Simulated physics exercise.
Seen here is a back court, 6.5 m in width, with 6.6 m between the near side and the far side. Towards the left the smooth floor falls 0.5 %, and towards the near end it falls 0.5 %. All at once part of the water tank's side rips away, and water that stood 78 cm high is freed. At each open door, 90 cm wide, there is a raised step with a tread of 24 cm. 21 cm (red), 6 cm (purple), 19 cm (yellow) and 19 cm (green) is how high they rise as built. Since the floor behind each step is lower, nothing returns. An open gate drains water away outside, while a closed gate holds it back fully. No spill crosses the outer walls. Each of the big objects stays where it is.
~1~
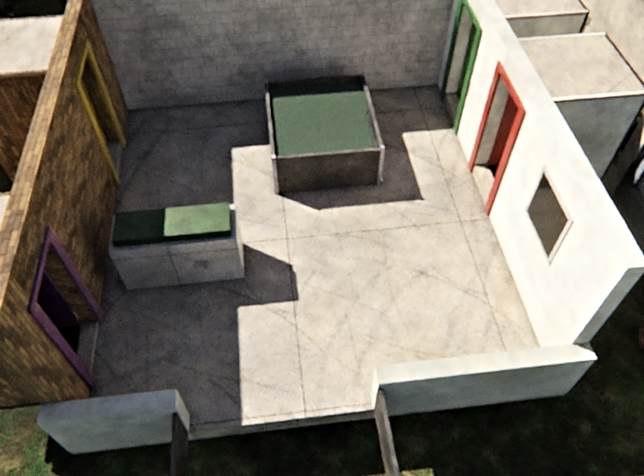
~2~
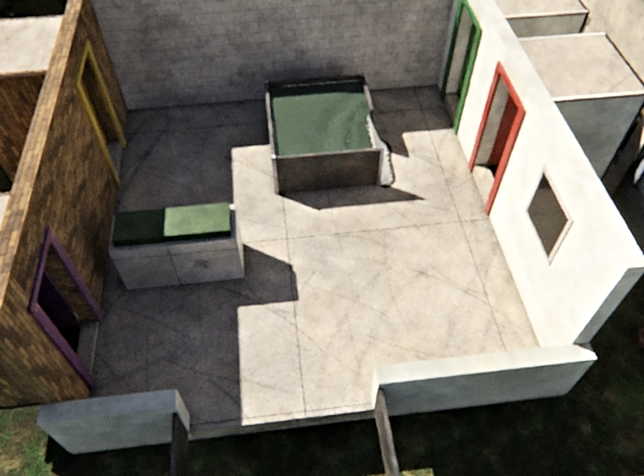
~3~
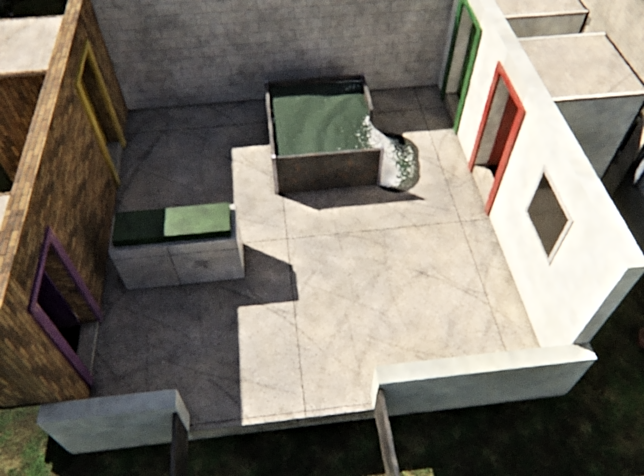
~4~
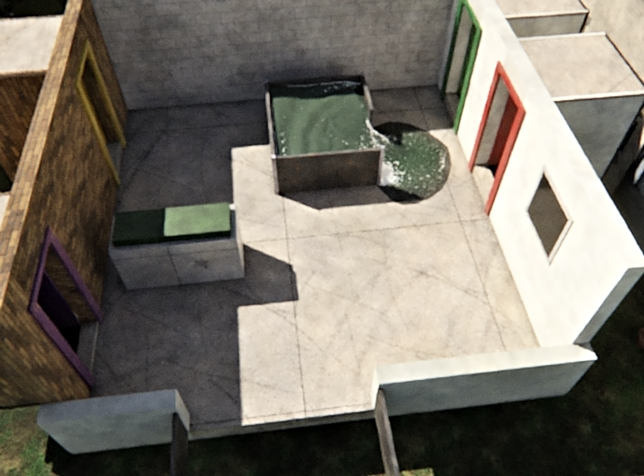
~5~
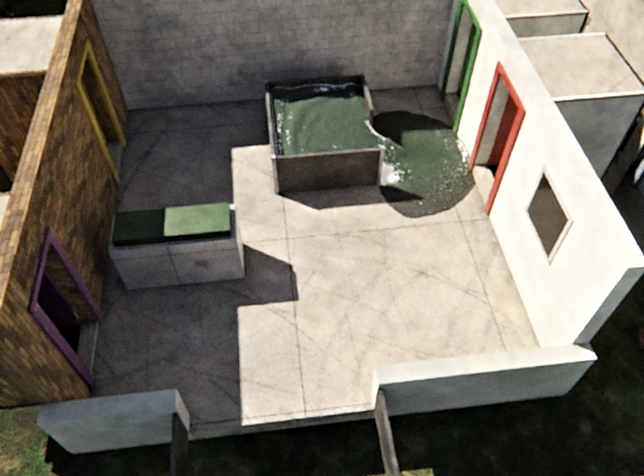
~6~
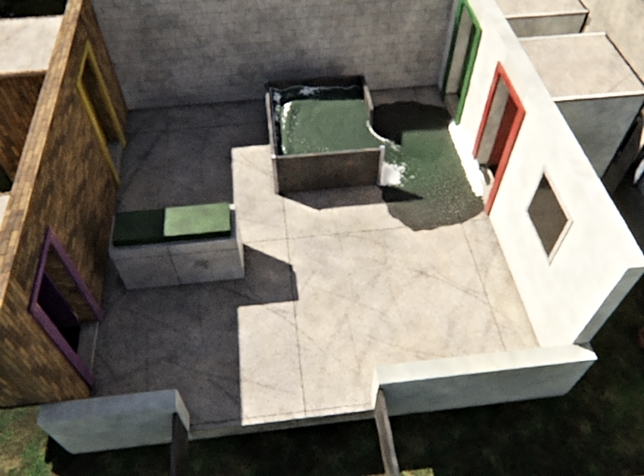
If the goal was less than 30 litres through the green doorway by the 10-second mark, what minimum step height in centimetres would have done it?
A step of about 18 cm would have done it.
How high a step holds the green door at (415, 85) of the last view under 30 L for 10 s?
Close to 25 cm at the least.
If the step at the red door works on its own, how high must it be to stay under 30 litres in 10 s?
Red - roughly 31 cm.
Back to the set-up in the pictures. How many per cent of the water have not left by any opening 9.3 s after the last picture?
Around 86 percent is still there.
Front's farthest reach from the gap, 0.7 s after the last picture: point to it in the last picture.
The tip of the flood lies near (521, 296).
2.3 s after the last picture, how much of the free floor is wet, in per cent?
Roughly 35 percent.
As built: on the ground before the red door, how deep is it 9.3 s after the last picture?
About 7.5 centimetres.
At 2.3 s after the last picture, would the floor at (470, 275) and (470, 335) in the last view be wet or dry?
Taking them in turn, they come out submerged and submerged.
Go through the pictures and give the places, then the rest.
The first frame shows still water, 78 cm deep, in the water tank at (321, 117); the green door at (459, 73) is dry.
In the second frame, the front is at (388, 152), 0.4 m from the gap at (373, 151); 0.3 m2 of floor is wet, 78 cm left at the back.
In the third frame, the gap is at (373, 153), the front 0.8 m out at (415, 157); the back of the water tank holds 78 cm.
In the fourth frame, water pours out at (373, 154) and has run 1.4 m, to (446, 156); about 9 cm deep outside, 77 cm at the back.
In the fifth frame, the gap is at (373, 154), the front 1.8 m out at (474, 177); the back of the water tank holds 71 cm.
In the sixth frame, the gap is at (373, 154), the front 1.9 m out at (484, 204); the back of the water tank holds 65 cm; water is at the green door at (459, 73).
Then, 0.7 s after the last picture water covers 15 % of the floor, deepest (46 cm) near (467, 159); 23 cm at the green door, 3 litres in over its 19 cm step.
Then, 2.3 s after the last picture water covers 35 % of the floor, deepest (30 cm) near (550, 371); 17 cm at the green door, 19 litres in over its 19 cm step.
Then, 9.3 s after the last picture water covers 90 % of the floor, deepest (12 cm) near (86, 426); 6 cm at the green door, 21 litres in over its 19 cm step.
At the green door as built, the water peaked near 23 cm, 1.1 s after the last picture.
With a step of 14.5 cm, 54 litres would have come in within the 10 s; with 19.5 cm, 20 litres. So under 30 litres takes about 18 cm.
